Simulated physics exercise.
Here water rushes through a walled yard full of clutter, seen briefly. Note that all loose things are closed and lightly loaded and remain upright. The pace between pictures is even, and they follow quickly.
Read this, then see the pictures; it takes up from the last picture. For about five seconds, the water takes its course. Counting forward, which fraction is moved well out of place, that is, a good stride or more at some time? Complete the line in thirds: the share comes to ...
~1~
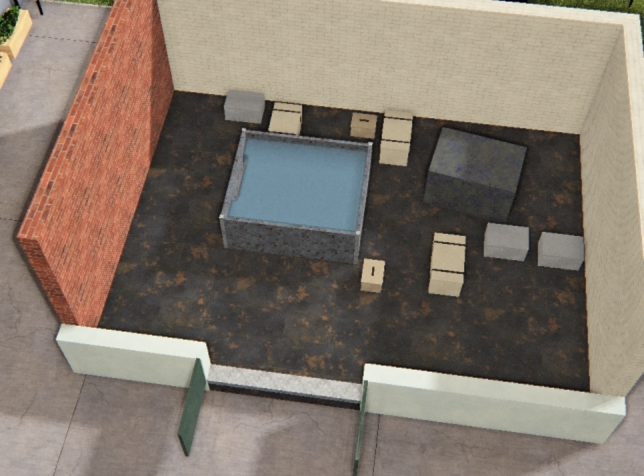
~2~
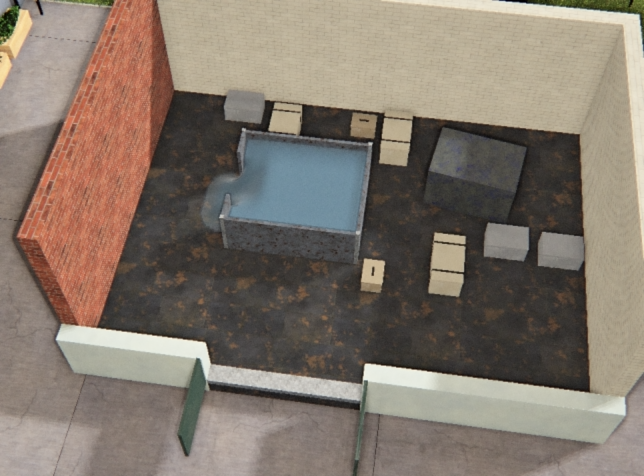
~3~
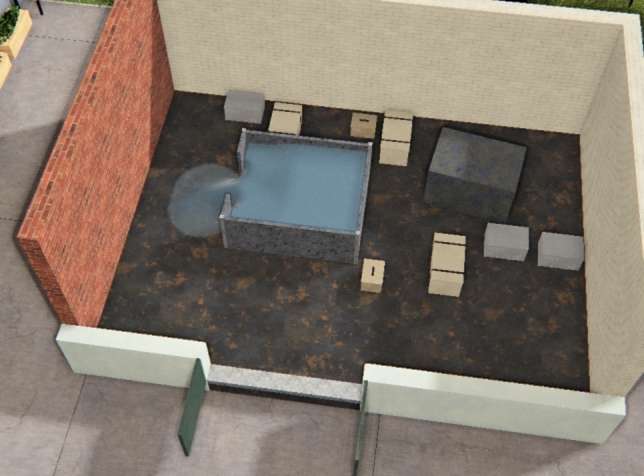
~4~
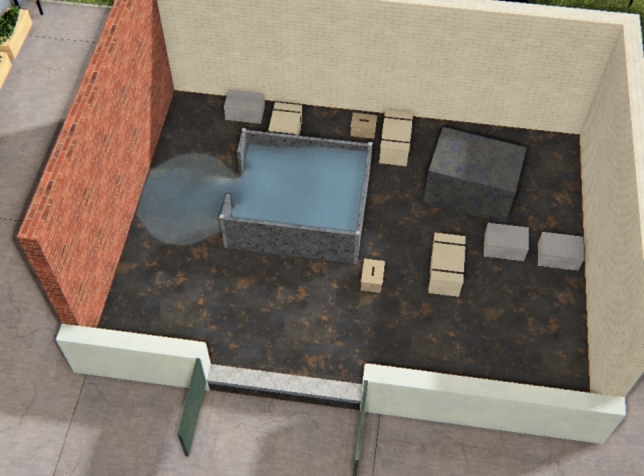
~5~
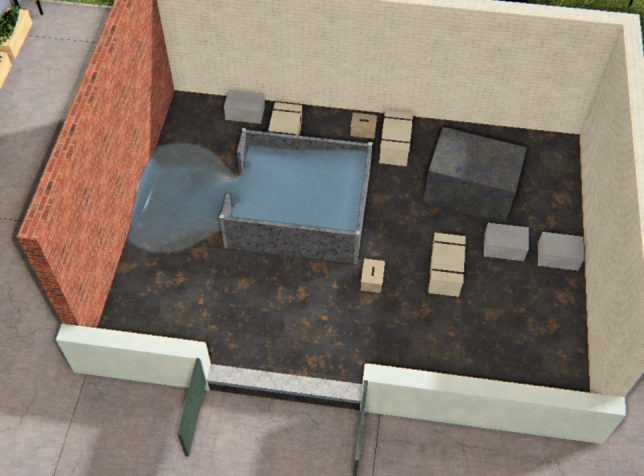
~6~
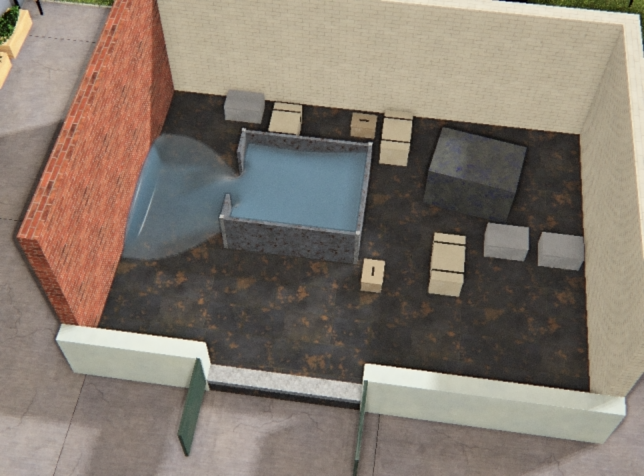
The share comes to between one and two thirds.
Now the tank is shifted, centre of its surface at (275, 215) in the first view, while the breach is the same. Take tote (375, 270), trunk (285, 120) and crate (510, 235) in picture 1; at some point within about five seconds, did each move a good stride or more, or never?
In turn: Under that mark, beyond that mark, under that mark.
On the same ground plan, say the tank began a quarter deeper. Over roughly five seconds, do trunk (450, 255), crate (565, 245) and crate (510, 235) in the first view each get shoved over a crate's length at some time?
Order as given: Not past it; not past it; not past it.
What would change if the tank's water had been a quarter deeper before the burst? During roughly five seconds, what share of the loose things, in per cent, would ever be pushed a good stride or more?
Some 50 per cent.
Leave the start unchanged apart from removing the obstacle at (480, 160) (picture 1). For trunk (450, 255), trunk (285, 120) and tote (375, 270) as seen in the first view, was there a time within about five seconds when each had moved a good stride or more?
In that order: No, swept aside, no.
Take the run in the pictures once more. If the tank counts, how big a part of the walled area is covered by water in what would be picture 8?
About 20 percent.
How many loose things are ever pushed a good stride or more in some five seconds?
Count: 3.
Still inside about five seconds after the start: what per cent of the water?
My figure is 98 per cent.
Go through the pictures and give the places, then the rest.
The first frame shows a trunk at (285, 122), on the bottom; a tote at (364, 121), on the bottom; 0 of 8 have shifted.
The second frame shows a trunk at (285, 122), on the bottom; a tote at (364, 121) rests on the ground; 0 of 8 have shifted.
The third frame shows a trunk at (285, 122), on the bottom; a tote at (364, 121) rests on the ground; 0 of 8 have shifted.
The fourth frame shows a trunk at (285, 122) rests on the ground; a tote at (364, 121), on the bottom; 0 of 8 have shifted.
The fifth frame shows a trunk at (285, 122) rests on the ground; a tote at (364, 121) rests on the ground; 0 of 8 have shifted.
The sixth frame shows a trunk at (285, 122), on the bottom; a tote at (364, 121) rests on the ground; 0 of 8 have shifted.
A moment on, 0 of 8 are well off their spots; 0 afloat.
Next, 0 of 8 are well off their spots; 0 afloat.
Later, 1 of 8 are well off their spots; 0 afloat.
In the end, 3 of 8 are well off their spots, and 3 have been at some point; 1 afloat.
